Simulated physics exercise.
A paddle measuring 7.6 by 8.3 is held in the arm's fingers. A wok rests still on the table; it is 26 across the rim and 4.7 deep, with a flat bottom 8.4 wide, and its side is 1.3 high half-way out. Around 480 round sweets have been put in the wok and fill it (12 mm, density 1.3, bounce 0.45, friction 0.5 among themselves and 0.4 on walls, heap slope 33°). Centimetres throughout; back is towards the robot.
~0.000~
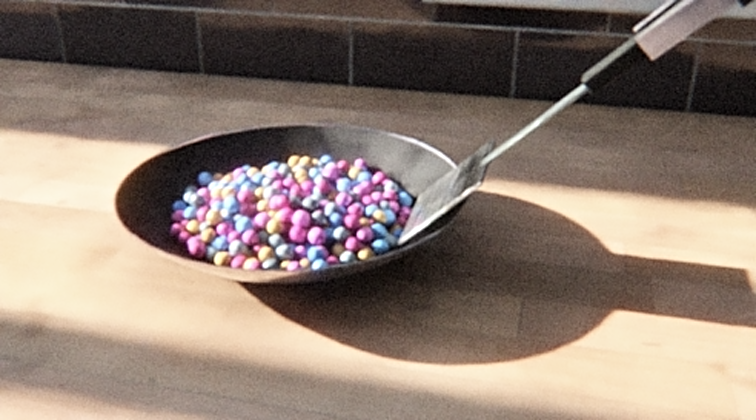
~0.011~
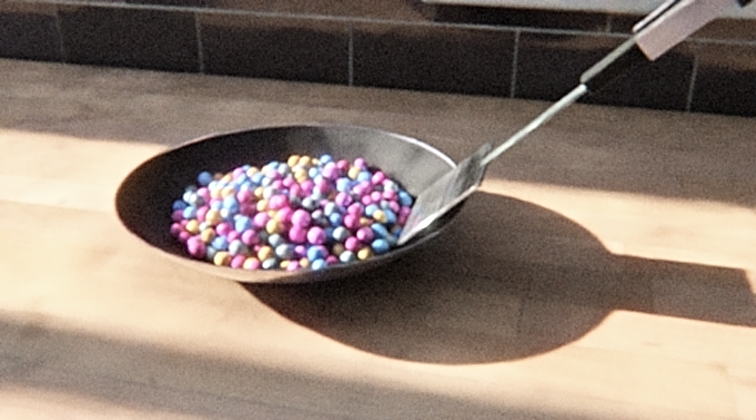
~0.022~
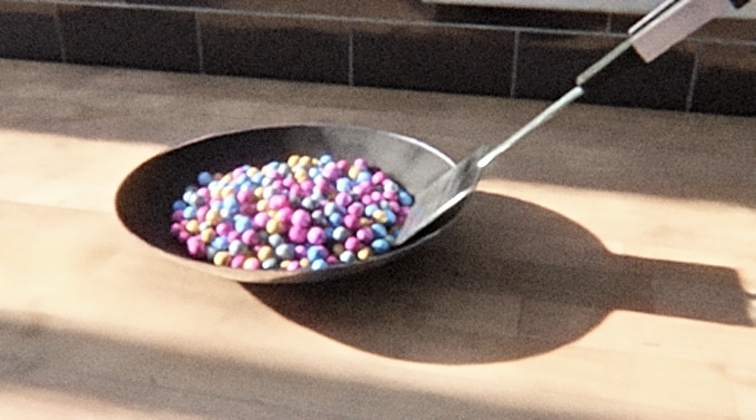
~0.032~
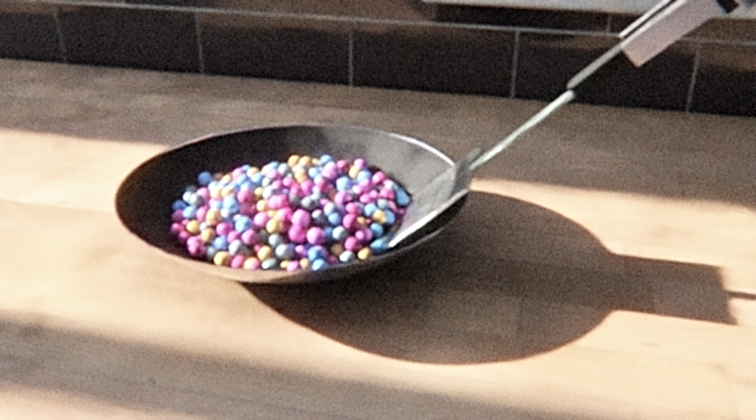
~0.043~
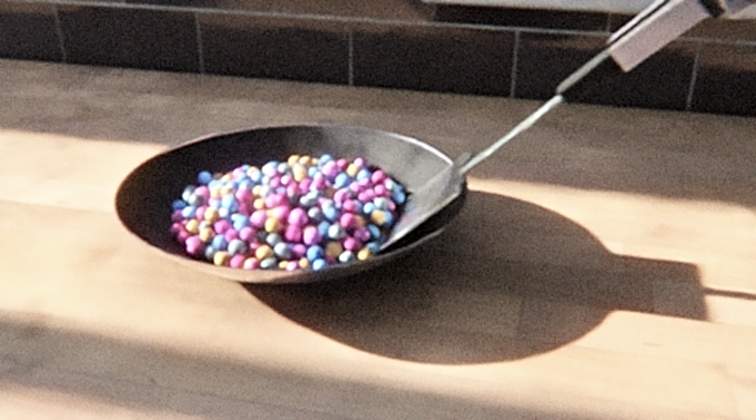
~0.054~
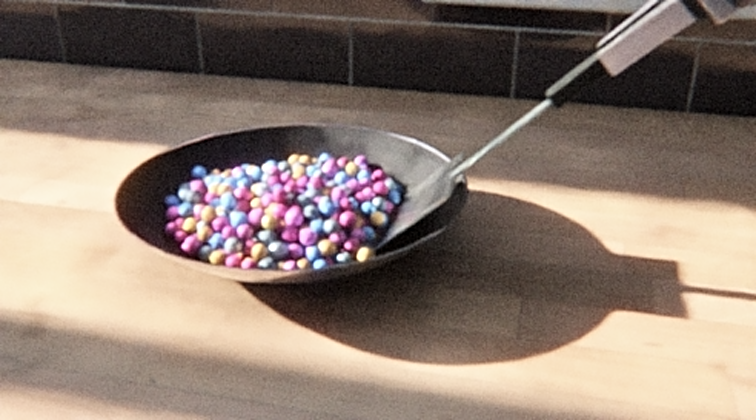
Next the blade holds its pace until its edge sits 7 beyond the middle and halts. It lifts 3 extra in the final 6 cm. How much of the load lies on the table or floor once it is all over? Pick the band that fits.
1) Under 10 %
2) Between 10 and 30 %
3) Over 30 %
Between 10 and 30 % (2).
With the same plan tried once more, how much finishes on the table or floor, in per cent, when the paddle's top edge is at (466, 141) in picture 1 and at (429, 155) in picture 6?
It works out to about 35 %, more or less.
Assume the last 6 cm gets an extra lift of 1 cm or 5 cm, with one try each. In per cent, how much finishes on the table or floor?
Result, in order: Approx. 20 % and 20 %.
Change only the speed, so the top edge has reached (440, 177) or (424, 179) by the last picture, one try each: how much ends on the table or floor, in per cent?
About 40 and 45 per cent.
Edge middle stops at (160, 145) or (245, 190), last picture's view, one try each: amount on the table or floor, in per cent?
I'd say some 45 per cent, then some 0 per cent.
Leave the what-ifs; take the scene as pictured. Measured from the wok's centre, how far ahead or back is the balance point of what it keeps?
4.0 cm ahead.
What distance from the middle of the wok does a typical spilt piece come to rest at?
Distance, approx.: 20 cm.
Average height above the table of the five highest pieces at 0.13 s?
Somewhere near 5 cm, I'd say.
After 0.13 s, sloping 44°, highest piece 6 above the table; 485 in the wok.
After 0.21 s, sloping 44°, highest piece 7 above the table; 480 in the wok, 5 on the blade or in flight.
After 0.45 s, sloping 44°, highest piece 6 above the table; 378 in the wok, 100 on the table or floor, 7 on the blade or in flight.
After 1.50 s, sloping 44°, highest piece 6 above the table; 375 in the wok, 110 on the table or floor.
At rest, 375 in the wok, 110 on the table or floor. That is 23 % on the table or floor.
